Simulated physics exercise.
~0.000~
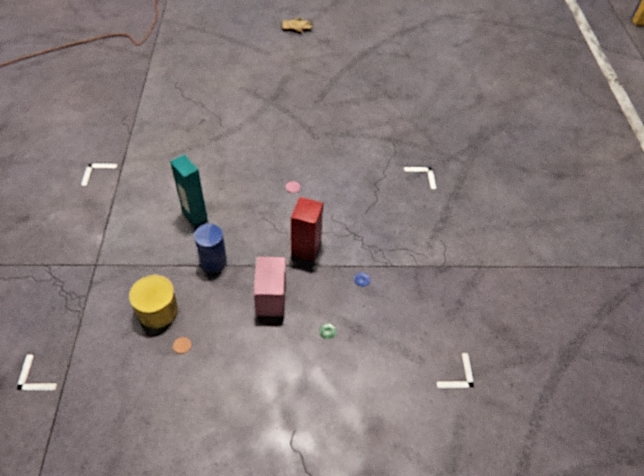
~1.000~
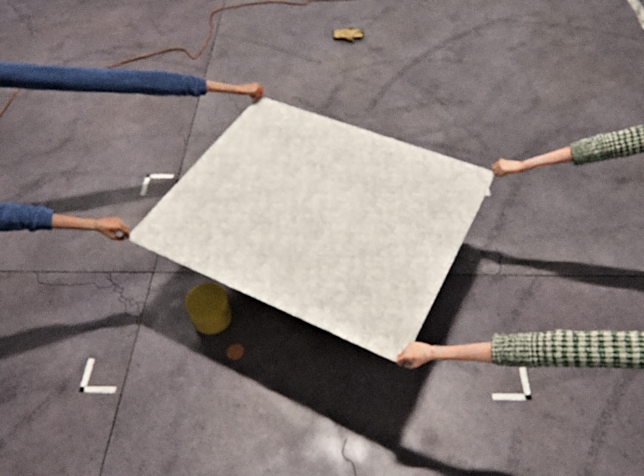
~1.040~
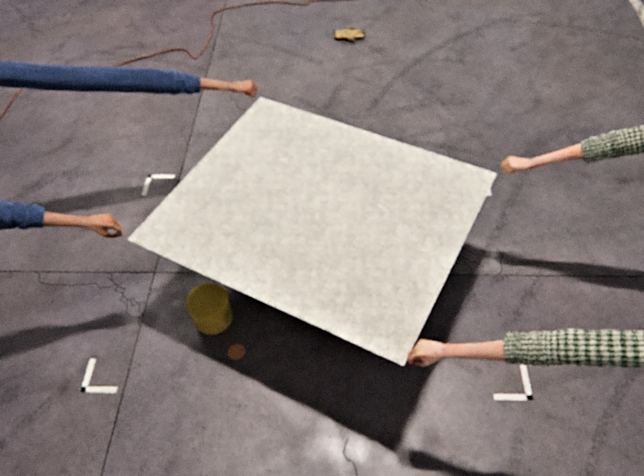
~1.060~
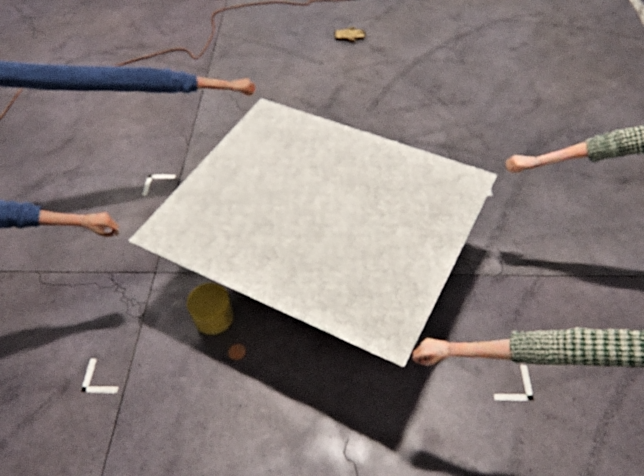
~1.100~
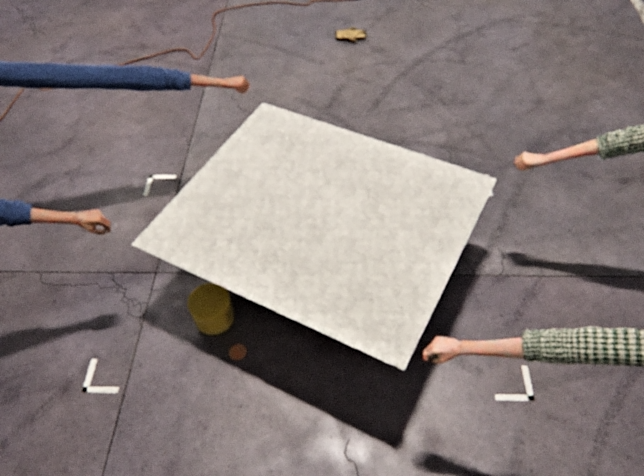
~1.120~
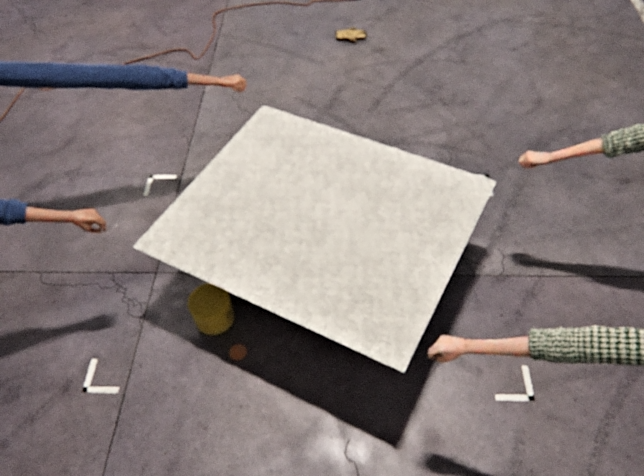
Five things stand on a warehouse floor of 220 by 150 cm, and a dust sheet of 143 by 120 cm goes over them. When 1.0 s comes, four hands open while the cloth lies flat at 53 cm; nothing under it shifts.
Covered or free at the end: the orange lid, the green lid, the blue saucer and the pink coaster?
In order: The orange lid remains in the open; the green lid vanishes under it; the blue saucer vanishes under it; the pink coaster remains in the open.
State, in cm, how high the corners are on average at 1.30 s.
On average the corners sit about 20 cm above the surface.
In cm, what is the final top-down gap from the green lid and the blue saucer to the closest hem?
Roughly 8 cm, then 4 cm.
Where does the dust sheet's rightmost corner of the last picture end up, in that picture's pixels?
I'd say it ends up somewhere about (455, 249).
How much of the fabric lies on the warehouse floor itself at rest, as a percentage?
10 %.
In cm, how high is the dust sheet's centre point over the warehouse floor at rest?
The centre point rests around 28 cm up.
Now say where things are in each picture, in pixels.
In the first picture, orange lid (182, 345); green lid (328, 331); blue saucer (362, 279); pink coaster (293, 187); blue tub (208, 235), 24 cm tall; pink crate (270, 275), 22 cm tall; yellow bin (151, 293), 18 cm tall; red crate (307, 210), 35 cm tall; teal carton (184, 165), 43 cm tall.
In the second picture, dust sheet corners (126, 238) (259, 96) (496, 173) (402, 365); highest point 53 cm, lowest 53 cm.
In the third picture, dust sheet corners (128, 240) (261, 97); highest point 52 cm, lowest 52 cm.
In the fourth picture, dust sheet corners (129, 241) (261, 99); highest point 51 cm, lowest 51 cm.
In the fifth picture, dust sheet corners (132, 245) (263, 103); highest point 49 cm, lowest 48 cm.
In the sixth picture, dust sheet corners (133, 247) (263, 106) (496, 182) (404, 373); highest point 47 cm, lowest 46 cm.
After 1.3 s, 0 % of it is down, spanning 176 by 160 cm, above pink coaster, green lid, blue saucer.
After 1.5 s, 5 % of it is down, spanning 154 by 136 cm, above green lid, blue saucer.
After 1.6 s, 10 % of it is down, spanning 151 by 125 cm, above green lid, blue saucer.
After 1.8 s, 10 % of it is down, spanning 153 by 125 cm, above green lid, blue saucer.
After 3.3 s, 10 % of it is down, spanning 153 by 124 cm, above green lid, blue saucer.
